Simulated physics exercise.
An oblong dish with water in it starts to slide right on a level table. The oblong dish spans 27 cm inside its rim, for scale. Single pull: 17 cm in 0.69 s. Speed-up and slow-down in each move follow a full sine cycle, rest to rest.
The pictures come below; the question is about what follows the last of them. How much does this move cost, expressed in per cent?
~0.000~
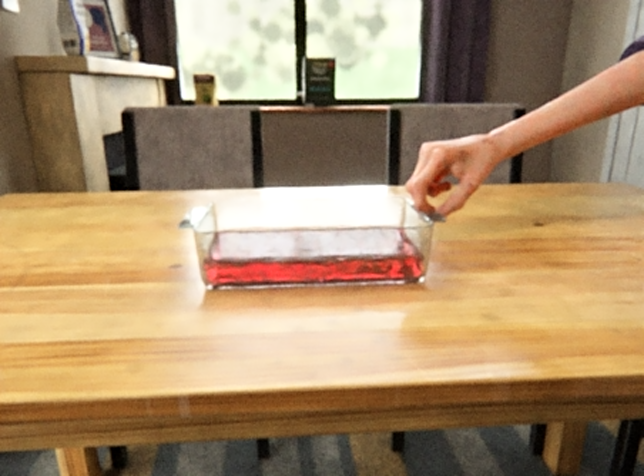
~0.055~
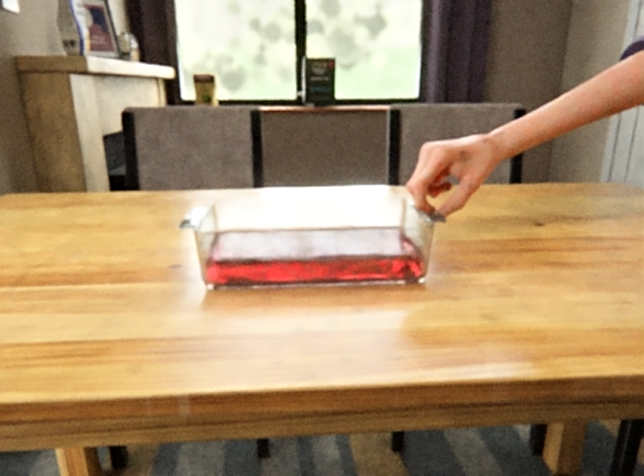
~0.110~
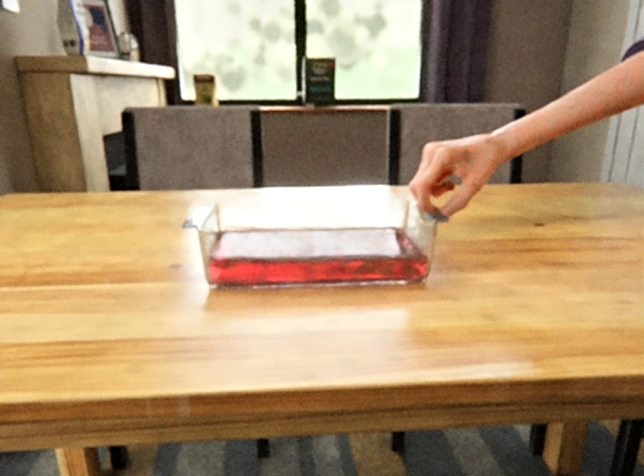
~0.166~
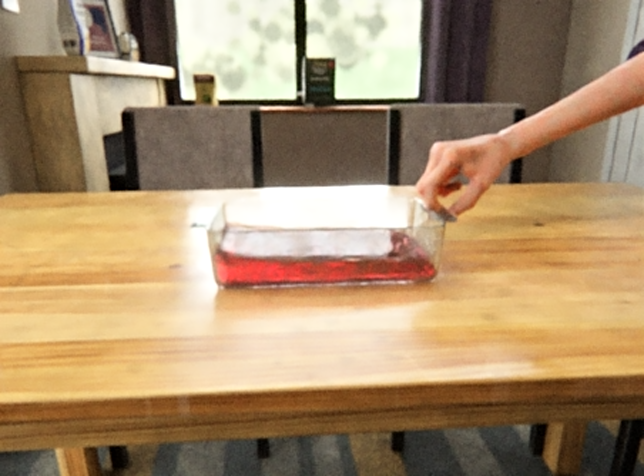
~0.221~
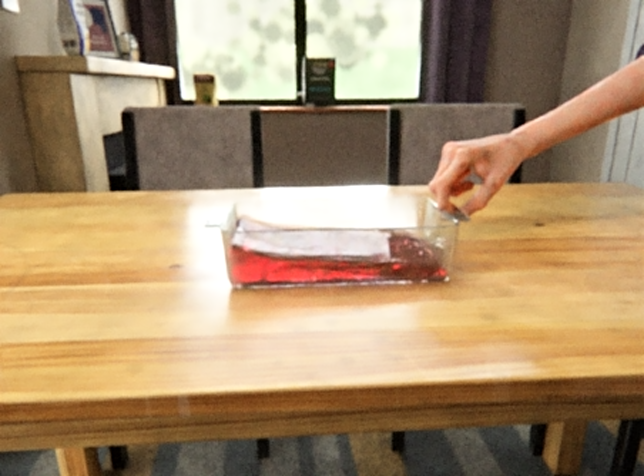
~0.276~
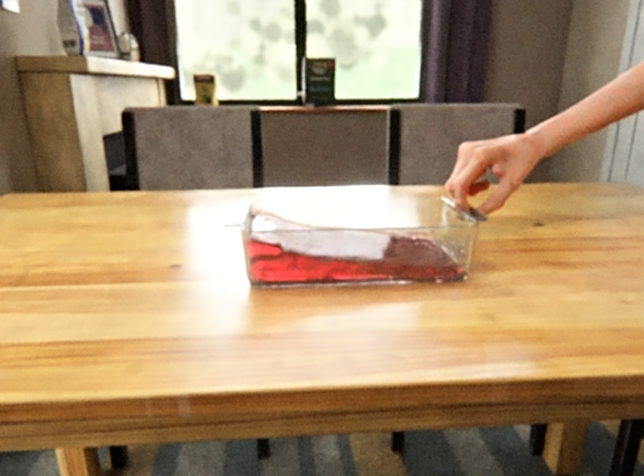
I would say roughly 10 per cent is lost.
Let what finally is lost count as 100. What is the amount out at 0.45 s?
0 per cent, roughly.
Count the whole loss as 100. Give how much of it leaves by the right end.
About 90 per cent.
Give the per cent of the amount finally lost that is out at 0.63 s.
I'd put it at about 0 percent.
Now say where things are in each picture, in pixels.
In the first picture, 0.0 cm from the start; oblong dish, level (210, 244) left, (412, 239) right, rim (419, 212); the water stands 39 mm below the rim.
In the second picture, 0.1 cm from the start; oblong dish, level (210, 243) left, (413, 240) right.
In the third picture, 0.4 cm from the start; oblong dish, level (213, 241) left, (416, 242) right.
In the fourth picture, 1.4 cm from the start; oblong dish, level (219, 236) left, (419, 245) right.
In the fifth picture, 3.0 cm from the start; oblong dish, level (231, 229) left, (419, 245) right.
In the sixth picture, 5.2 cm from the start; oblong dish, level (248, 223) left, (412, 245) right.
Then, 0.45 s in, it has gone 13 cm; 0 per cent is out over the left end and 0 over the right.
Then, 0.63 s in, it has gone 17 cm; 0 per cent is out over the left end and 0 over the right.
Then, 0.80 s in, it has gone 17 cm; 0 per cent is out over the left end and 10 over the right.
Then, 0.98 s in, it has gone 17 cm; 0 per cent is out over the left end and 10 over the right.
Finally, 10 per cent is out in all, 1 of it over the left end.
